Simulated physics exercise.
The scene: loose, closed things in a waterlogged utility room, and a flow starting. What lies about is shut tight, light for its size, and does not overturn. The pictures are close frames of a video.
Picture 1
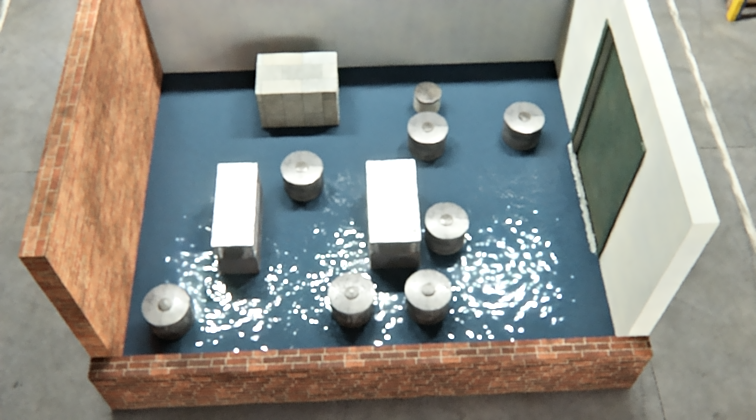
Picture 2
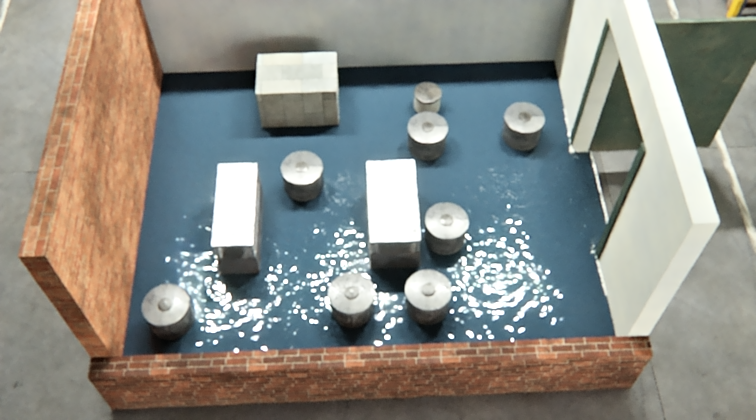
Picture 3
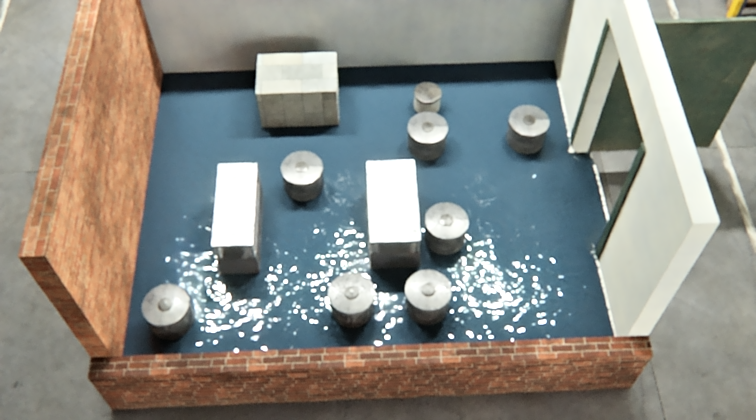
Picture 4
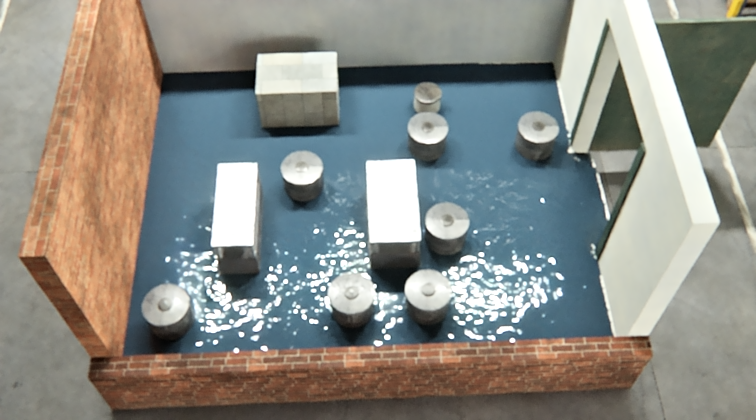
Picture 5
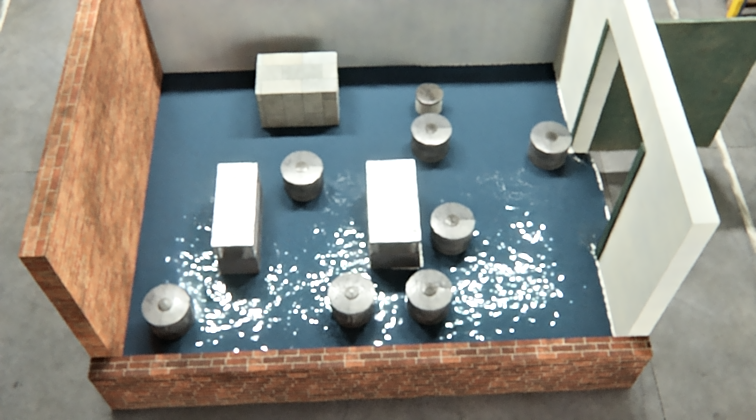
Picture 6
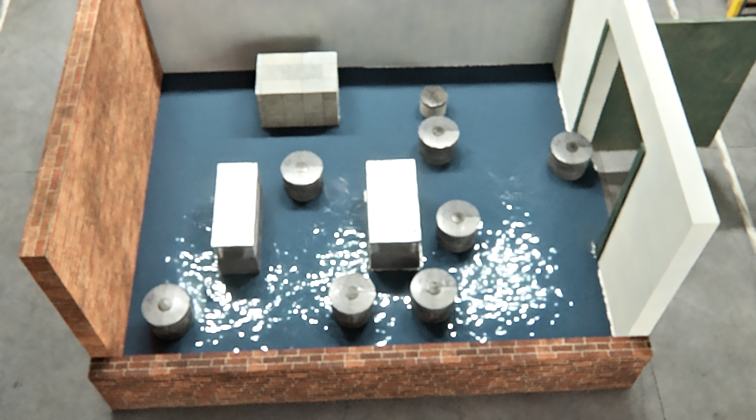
A large pale rectangular block stands near the middle of a flooded, blue-floored room with brick and white walls, seen from above by a still camera. Another pale block stands to its left and a grey one at the back, with round grey metal tubs scattered around. The green door at right swings outward, then the nearest tub drifts toward the opening and several others shift slightly right.
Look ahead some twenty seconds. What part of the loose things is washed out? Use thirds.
It is two thirds or more.
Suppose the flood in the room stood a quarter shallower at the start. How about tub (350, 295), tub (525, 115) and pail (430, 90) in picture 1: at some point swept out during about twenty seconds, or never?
One after the other: Gone, carried outside, carried outside.
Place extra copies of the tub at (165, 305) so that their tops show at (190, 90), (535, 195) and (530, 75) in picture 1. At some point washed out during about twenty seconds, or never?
In that order: No, gone, gone.
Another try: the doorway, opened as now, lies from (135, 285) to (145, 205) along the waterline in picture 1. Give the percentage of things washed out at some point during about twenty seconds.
Near 60 in a hundred.
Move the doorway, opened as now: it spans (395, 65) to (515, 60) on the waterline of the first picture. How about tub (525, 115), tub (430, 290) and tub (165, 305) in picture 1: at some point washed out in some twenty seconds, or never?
As listed: Carried outside, gone, inside.
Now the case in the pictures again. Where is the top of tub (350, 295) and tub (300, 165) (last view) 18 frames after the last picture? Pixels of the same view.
Close to (530, 243) and (452, 148).
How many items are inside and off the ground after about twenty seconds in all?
That makes 1.
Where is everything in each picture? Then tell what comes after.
In the first picture, a tub at (525, 117), afloat; a tub at (447, 220) floats; 0 of 8 have shifted.
In the second picture, a tub at (525, 117) floats; a tub at (447, 220) floats; 0 of 8 have shifted.
In the third picture, a tub at (529, 120) floats, close to its start; a tub at (447, 220), afloat; 1 of 8 have shifted.
In the fourth picture, a tub at (538, 127) floats, close to its start; a tub at (447, 221), afloat; 1 of 8 have shifted.
In the fifth picture, a tub at (551, 137), afloat, a stride from its start; a tub at (453, 221), afloat, close to its start; 2 of 8 have shifted.
In the sixth picture, a tub at (572, 148) floats, a stride from its start; a tub at (458, 218) floats, close to its start; 5 of 8 have shifted.
A moment on, 1 of 8 are out; 7 afloat.
Next, 5 of 8 are out; 3 afloat.
Later, 7 of 8 are out; 1 afloat.
In the end, 7 of 8 are out; 1 afloat.
